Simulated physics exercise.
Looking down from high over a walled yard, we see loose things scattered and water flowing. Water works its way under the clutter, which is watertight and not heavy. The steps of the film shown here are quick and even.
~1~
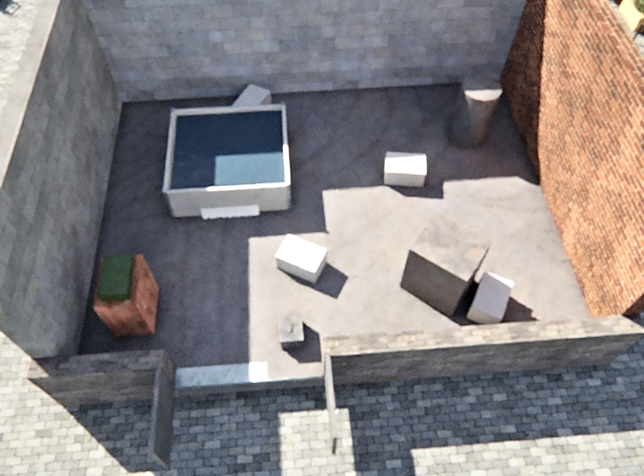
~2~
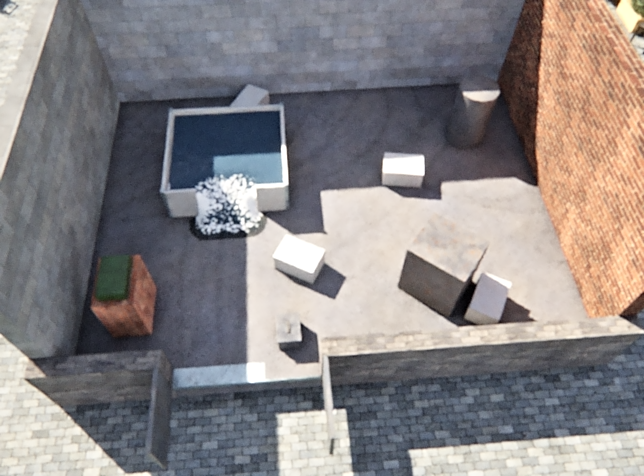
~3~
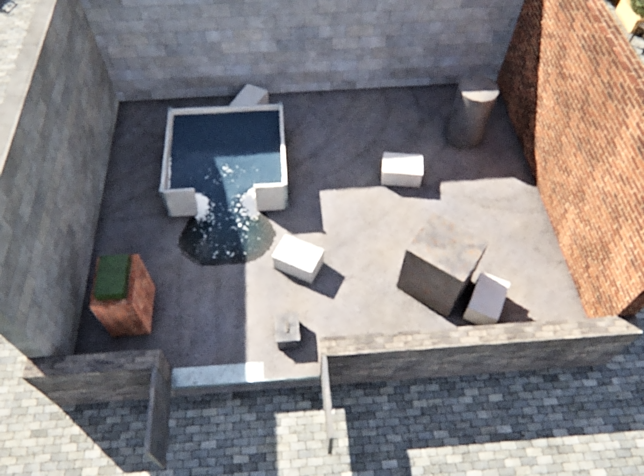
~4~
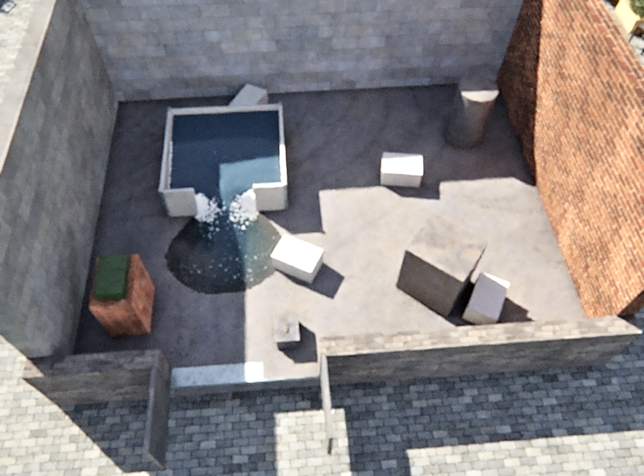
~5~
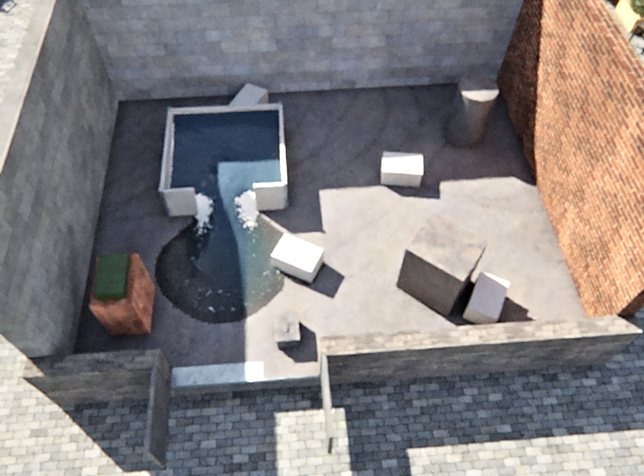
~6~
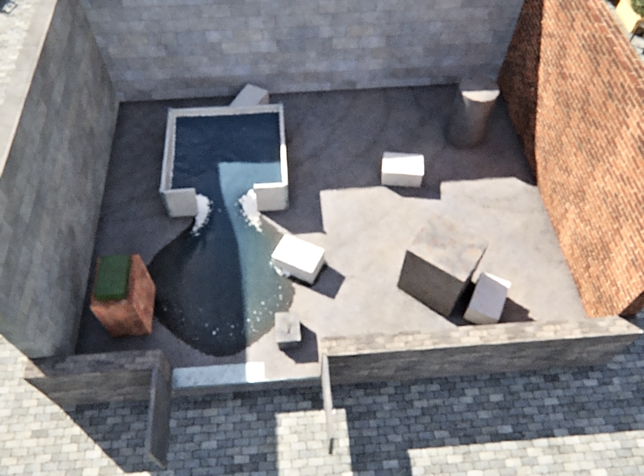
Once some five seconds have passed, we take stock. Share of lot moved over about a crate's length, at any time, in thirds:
1/3 to 2/3.
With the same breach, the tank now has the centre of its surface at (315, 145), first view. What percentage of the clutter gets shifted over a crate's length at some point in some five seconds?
By my reckoning, about 60 per cent.
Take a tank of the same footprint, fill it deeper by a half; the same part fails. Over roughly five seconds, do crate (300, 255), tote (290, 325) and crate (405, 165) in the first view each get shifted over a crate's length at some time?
Taking them as listed - the full distance for the first, the full distance for the second, a shorter distance for the third.
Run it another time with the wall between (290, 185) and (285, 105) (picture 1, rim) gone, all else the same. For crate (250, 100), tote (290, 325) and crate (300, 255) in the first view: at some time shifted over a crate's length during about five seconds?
Never got that far, never got that far, never got that far.
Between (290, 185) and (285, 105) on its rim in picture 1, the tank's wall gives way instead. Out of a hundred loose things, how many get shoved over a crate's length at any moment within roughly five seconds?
Estimate: Roughly 20 per cent.
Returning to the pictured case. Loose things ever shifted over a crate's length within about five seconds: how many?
I get 2.
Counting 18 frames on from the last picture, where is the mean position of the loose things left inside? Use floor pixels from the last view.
Estimate: Close to (372, 210) px.
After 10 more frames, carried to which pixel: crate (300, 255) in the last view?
Somewhere near (369, 269).
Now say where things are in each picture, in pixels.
In the first frame, a crate at (301, 253) rests on the ground; a crate at (406, 163), on the bottom; 0 of 5 have shifted.
In the second frame, a crate at (299, 253) rests on the ground; a crate at (404, 163), on the bottom; 0 of 5 have shifted.
In the third frame, a crate at (298, 253), on the bottom; a crate at (403, 163) rests on the ground; 0 of 5 have shifted.
In the fourth frame, a crate at (298, 253) rests on the ground; a crate at (403, 163) rests on the ground; 0 of 5 have shifted.
In the fifth frame, a crate at (298, 252) rests on the ground; a crate at (403, 163), on the bottom; 0 of 5 have shifted.
In the sixth frame, a crate at (299, 253) rests on the ground; a crate at (403, 163), on the bottom; 0 of 5 have shifted.
A moment on, 0 of 5 are well off their spots; 0 afloat.
Next, 2 of 5 are well off their spots; 0 afloat.
Later, 2 of 5 are well off their spots; 0 afloat.
In the end, 2 of 5 are well off their spots, and 2 have been at some point; 0 afloat.
